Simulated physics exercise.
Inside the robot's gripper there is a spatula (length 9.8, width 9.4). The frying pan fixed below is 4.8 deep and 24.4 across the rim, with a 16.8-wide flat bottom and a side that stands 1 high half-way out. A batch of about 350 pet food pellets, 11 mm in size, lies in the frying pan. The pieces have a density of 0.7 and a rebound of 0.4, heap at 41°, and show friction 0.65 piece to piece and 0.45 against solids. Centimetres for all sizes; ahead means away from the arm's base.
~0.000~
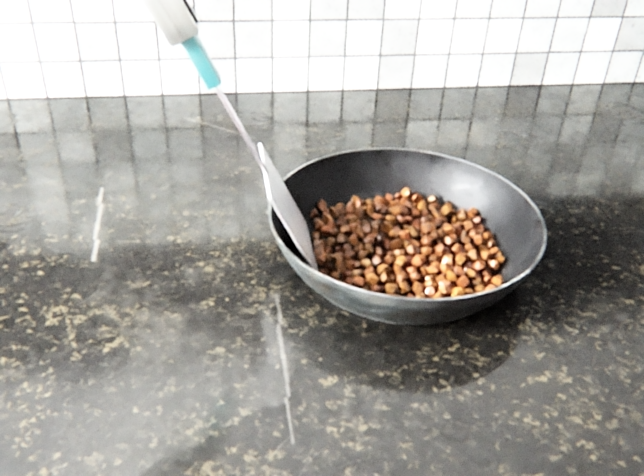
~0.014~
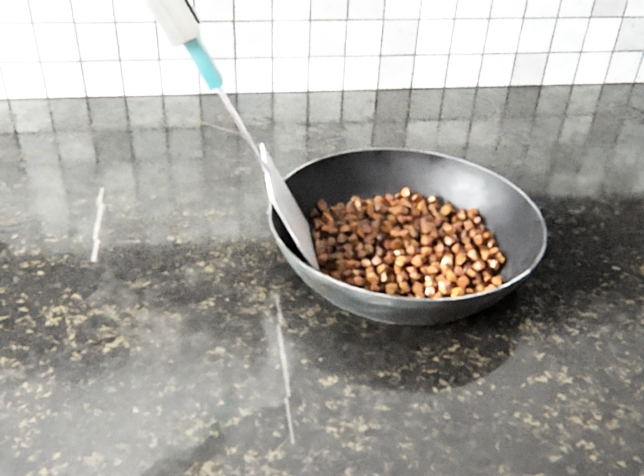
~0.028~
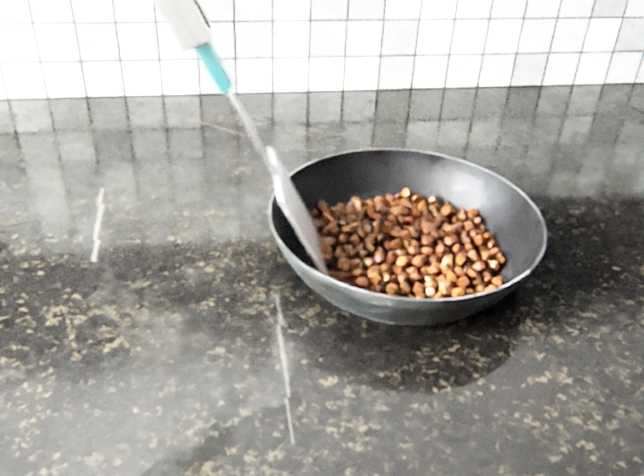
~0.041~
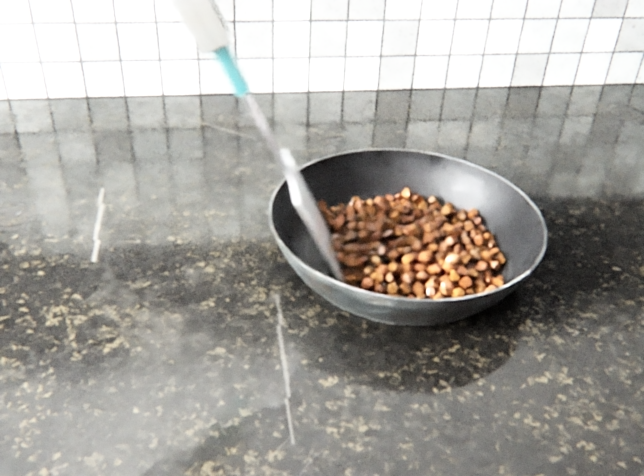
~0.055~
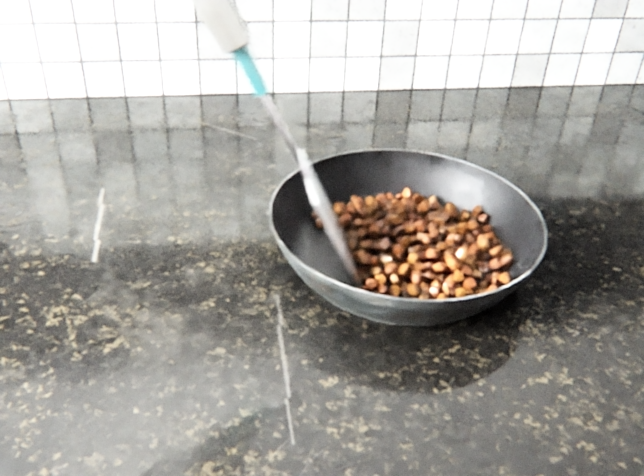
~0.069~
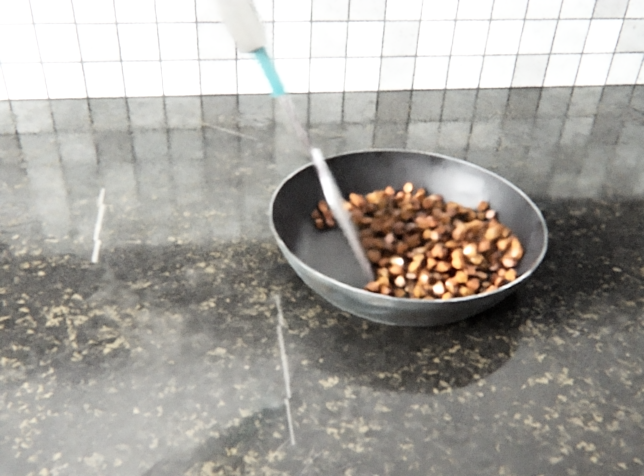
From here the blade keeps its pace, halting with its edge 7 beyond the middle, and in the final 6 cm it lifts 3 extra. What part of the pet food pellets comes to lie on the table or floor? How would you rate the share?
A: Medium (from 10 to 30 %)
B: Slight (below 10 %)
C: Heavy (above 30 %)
Option A: Medium (from 10 to 30 %).
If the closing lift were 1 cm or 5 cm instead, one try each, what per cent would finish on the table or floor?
It comes to around 20 per cent on the first try and around 10 per cent on the second.
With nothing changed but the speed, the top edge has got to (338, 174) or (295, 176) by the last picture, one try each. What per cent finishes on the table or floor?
Estimates: Near 15 %, near 0 %.
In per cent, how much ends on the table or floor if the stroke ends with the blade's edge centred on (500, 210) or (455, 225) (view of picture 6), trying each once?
Close to 30 and close to 5 per cent, respectively.
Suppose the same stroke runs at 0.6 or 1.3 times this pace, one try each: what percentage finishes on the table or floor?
The two tries give about 5 and 15 in a hundred.
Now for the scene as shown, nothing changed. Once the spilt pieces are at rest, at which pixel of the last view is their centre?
In the last view, it's around (591, 241).
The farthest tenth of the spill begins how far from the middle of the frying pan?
The distance is roughly 30 cm.
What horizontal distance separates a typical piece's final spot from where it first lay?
It works out to roughly 6 cm.
After 0.10 s, sloping 64°, highest piece 5 above the table; 351 in the frying pan.
After 0.14 s, sloping 64°, highest piece 6 above the table; 351 in the frying pan.
After 0.35 s, sloping 64°, highest piece 9 above the table; 303 in the frying pan, 41 on the table or floor, 7 on the blade or in flight.
After 1.40 s, sloping 64°, highest piece 5 above the table; 303 in the frying pan, 48 on the table or floor.
In the end, 303 in the frying pan, 48 on the table or floor. That is 14 % on the table or floor.
